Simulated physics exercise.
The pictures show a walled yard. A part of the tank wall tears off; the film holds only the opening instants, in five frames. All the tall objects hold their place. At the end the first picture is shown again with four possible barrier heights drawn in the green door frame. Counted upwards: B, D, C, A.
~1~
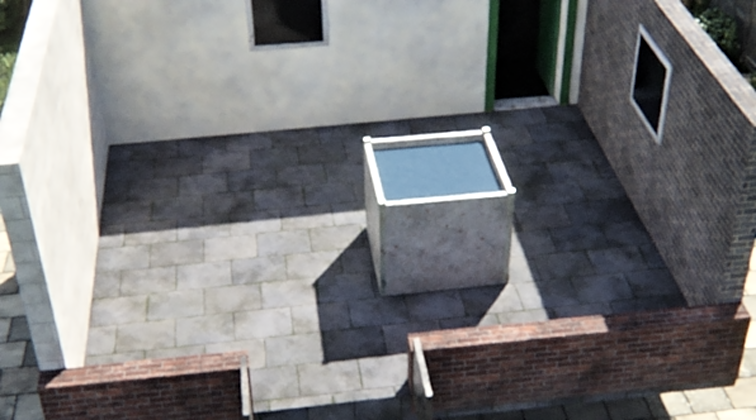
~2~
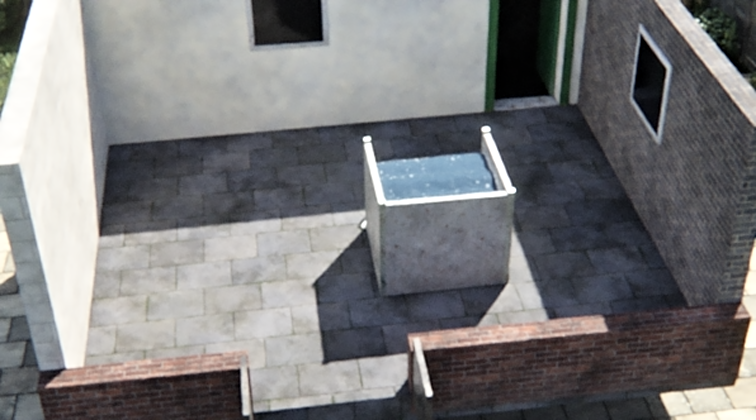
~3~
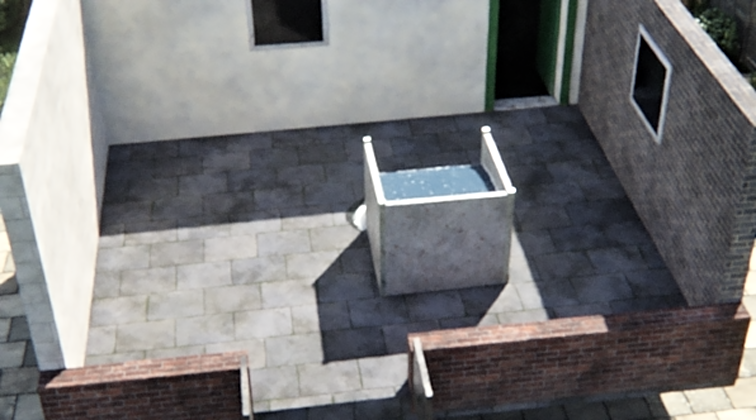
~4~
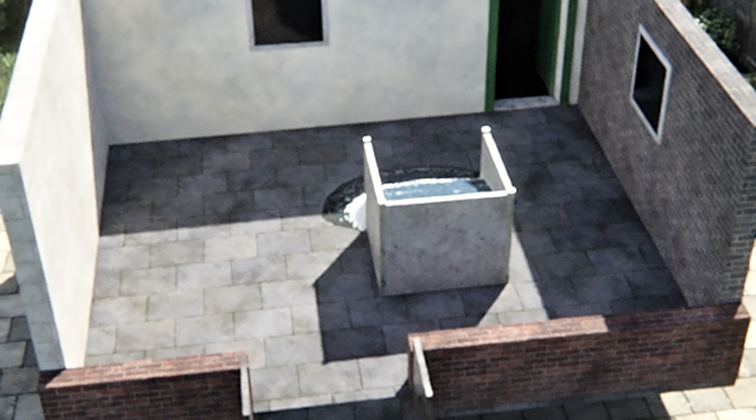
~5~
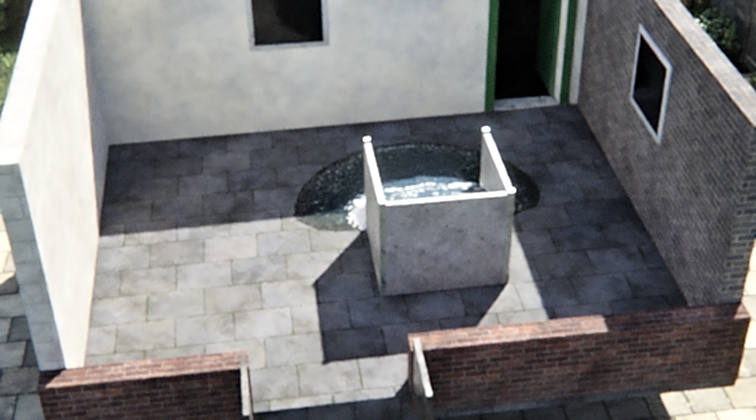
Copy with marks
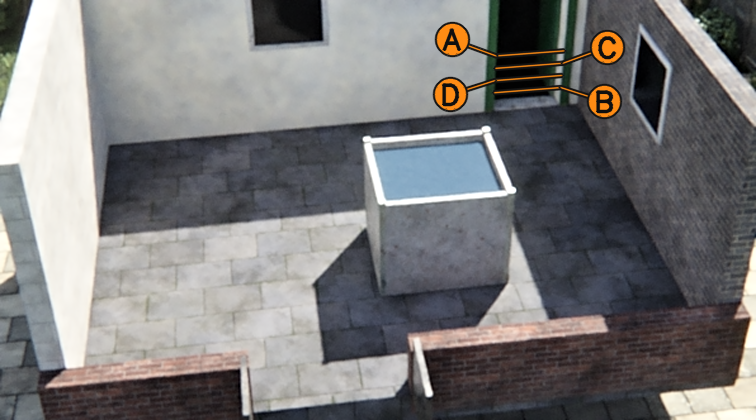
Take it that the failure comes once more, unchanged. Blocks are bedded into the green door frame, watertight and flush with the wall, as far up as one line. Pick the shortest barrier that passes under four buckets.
That is height B.
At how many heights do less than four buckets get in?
All of them.
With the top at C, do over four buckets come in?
No.
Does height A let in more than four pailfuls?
No, that is safe.
On the marked copy, A at (530, 53); B at (527, 90); C at (529, 65); D at (528, 78); from the bottom up B, D, C, A.
With A, nothing gets over.
With B, a splash gets over, under a bucket.
With C, nothing gets over.
With D, nothing gets over.
